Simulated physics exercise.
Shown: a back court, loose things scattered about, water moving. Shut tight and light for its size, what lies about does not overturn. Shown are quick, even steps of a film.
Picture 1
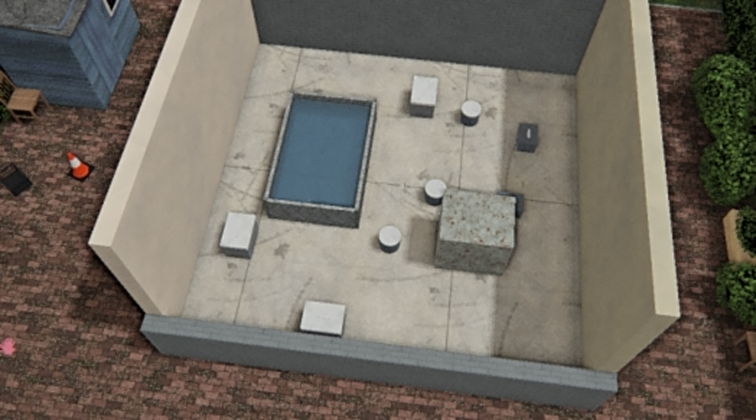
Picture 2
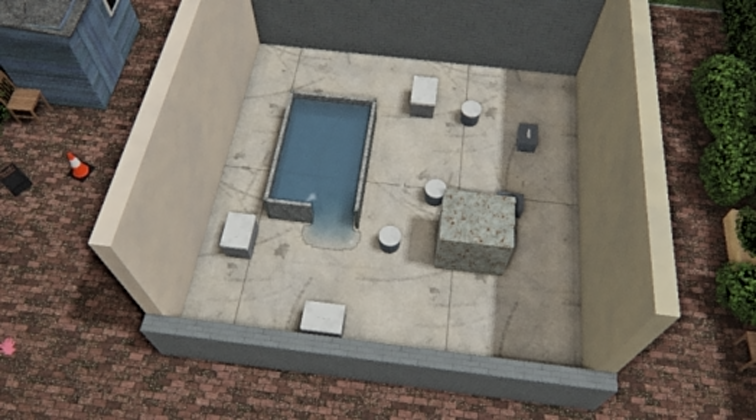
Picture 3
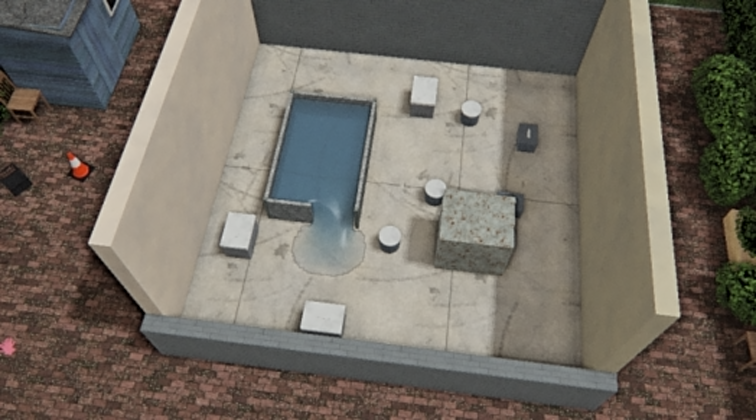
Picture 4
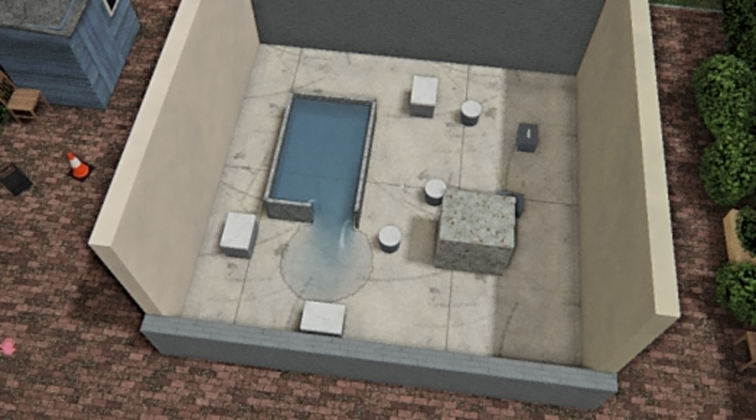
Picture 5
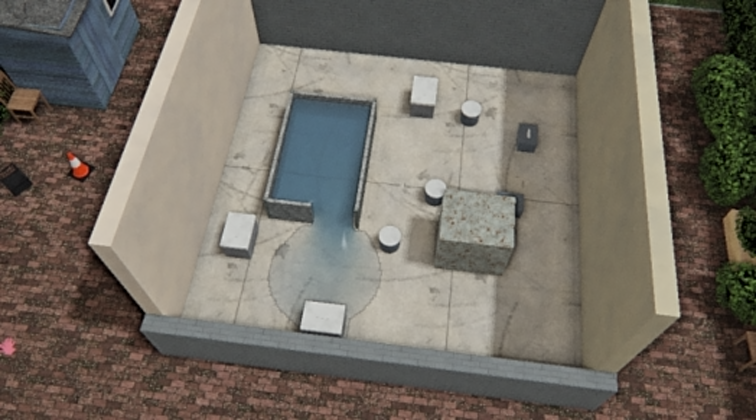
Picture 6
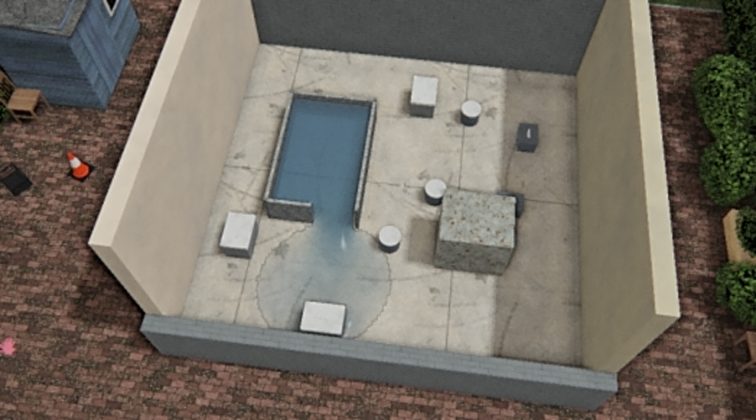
Water pours through a gap in the near wall of a raised blue pool in a walled concrete court, seen from high above. White blocks and round white-topped pails stand scattered around it, with a large speckled stone block right of centre and a small dark grey box beyond. The water spreads in a widening sheet toward the front wall, reaching around the nearest white block, while the objects and camera stay still.
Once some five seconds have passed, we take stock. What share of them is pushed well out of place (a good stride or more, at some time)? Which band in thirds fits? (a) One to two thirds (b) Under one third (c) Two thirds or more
Under one third.
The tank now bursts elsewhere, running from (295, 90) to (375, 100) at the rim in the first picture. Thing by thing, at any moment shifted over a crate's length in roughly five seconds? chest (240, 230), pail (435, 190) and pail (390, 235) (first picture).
Got that far, never got that far, never got that far.
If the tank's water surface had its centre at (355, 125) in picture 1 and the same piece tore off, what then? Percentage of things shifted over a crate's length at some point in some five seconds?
Estimate: Near 20 per cent of them.
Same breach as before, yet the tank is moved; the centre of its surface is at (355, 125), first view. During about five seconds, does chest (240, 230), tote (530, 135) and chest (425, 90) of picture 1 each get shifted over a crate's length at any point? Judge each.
Object by object, in turn: Lingered near its place, lingered near its place, lingered near its place.
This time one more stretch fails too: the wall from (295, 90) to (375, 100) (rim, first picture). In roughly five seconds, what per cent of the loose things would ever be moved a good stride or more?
About 40 per cent.
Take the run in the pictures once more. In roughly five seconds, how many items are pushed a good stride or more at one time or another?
So, 1 of them.
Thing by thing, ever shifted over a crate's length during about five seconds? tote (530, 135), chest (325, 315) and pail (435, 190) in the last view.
Never got far, went a long way, never got far.
A moment on, 0 of 8 are well off their spots; 0 afloat.
Next, 0 of 8 are well off their spots; 1 afloat.
Later, 1 of 8 are well off their spots; 1 afloat.
In the end, 1 of 8 are well off their spots, and 1 have been at some point; 0 afloat.
